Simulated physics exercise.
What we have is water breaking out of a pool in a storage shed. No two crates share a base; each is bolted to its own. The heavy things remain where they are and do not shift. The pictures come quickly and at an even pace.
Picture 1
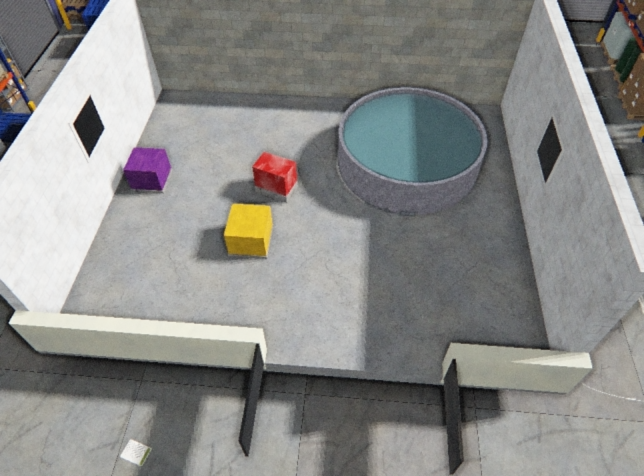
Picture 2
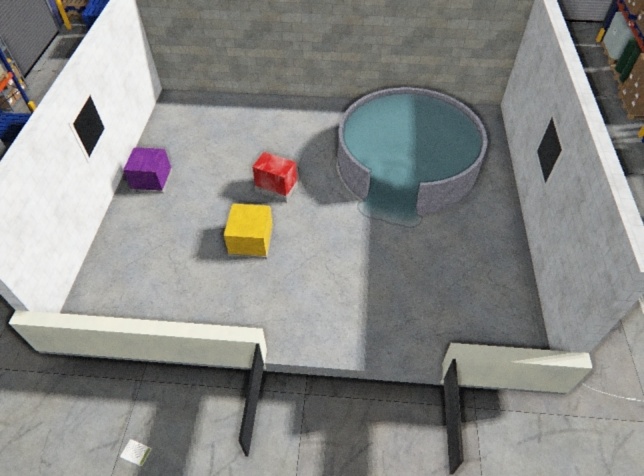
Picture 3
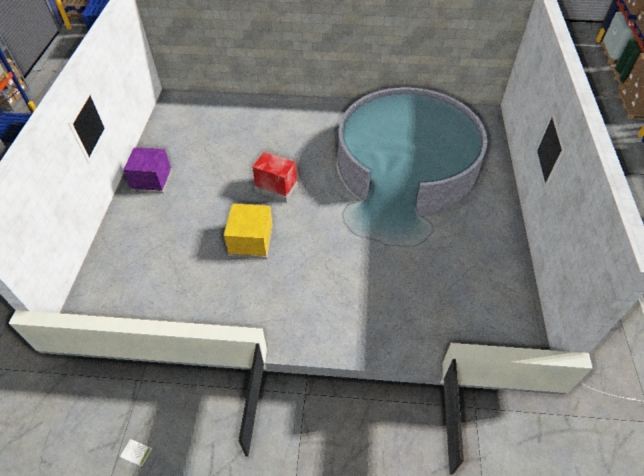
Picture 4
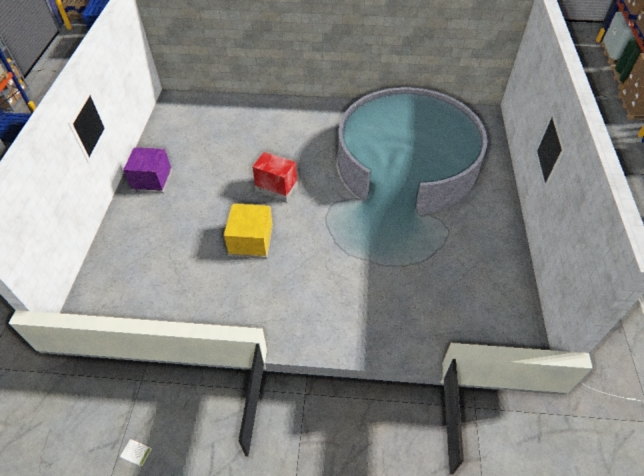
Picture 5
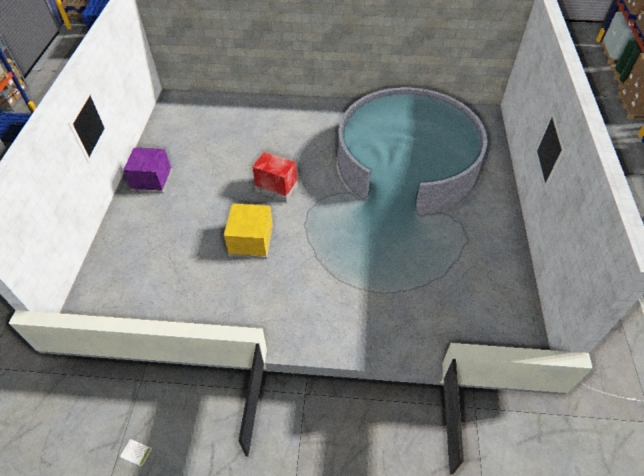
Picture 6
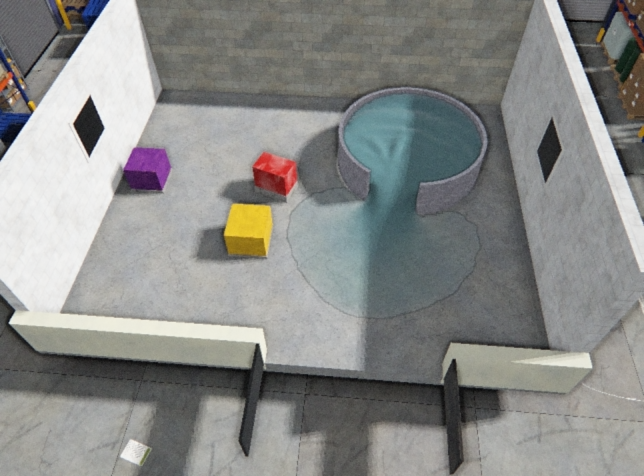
Water poured out through a gap that opened in the front of the round pool and spread across the grey floor in a widening puddle, while the purple, red and yellow crates stayed still.
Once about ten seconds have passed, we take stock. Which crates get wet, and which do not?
Crate by crate: The yellow crate does, the red crate does not, the purple crate does.
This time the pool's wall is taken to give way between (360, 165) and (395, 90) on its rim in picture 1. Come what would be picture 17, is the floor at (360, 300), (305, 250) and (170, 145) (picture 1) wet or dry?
Point one: Not reached. Point two: Reached. Point three: Reached.
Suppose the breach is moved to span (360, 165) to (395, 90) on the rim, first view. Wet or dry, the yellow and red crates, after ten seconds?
The yellow crate is reached; the red crate is reached.
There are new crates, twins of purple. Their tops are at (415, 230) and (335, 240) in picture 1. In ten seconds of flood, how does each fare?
Crate one: Is inundated. Crate two: Is inundated.
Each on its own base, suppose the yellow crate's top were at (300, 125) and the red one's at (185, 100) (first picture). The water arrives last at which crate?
I'd say the crate marked yellow is last.
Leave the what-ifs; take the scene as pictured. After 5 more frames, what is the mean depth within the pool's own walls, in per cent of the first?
Estimate: Around 80 per cent.
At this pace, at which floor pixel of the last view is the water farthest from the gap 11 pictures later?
I'd go with roughly (123, 338).
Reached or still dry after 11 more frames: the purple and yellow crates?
Purple: Dry, yellow: Wet.
A moment on, water covers 30 % of the floor; the yellow crate water round its plinth, the red crate water round its plinth, the purple crate not reached.
Next, water covers 35 % of the floor; the yellow crate water round its plinth, the red crate water round its plinth, the purple crate not reached.
Then, water covers 40 % of the floor; the yellow crate water round its plinth, the red crate water round its plinth, the purple crate water round its plinth.
Later, water covers 60 % of the floor; the yellow crate water round its plinth, the red crate water round its plinth, the purple crate water round its plinth.
In the end, water covers 90 % of the floor; the yellow crate was topped, the red crate stayed above the water, the purple crate was topped.
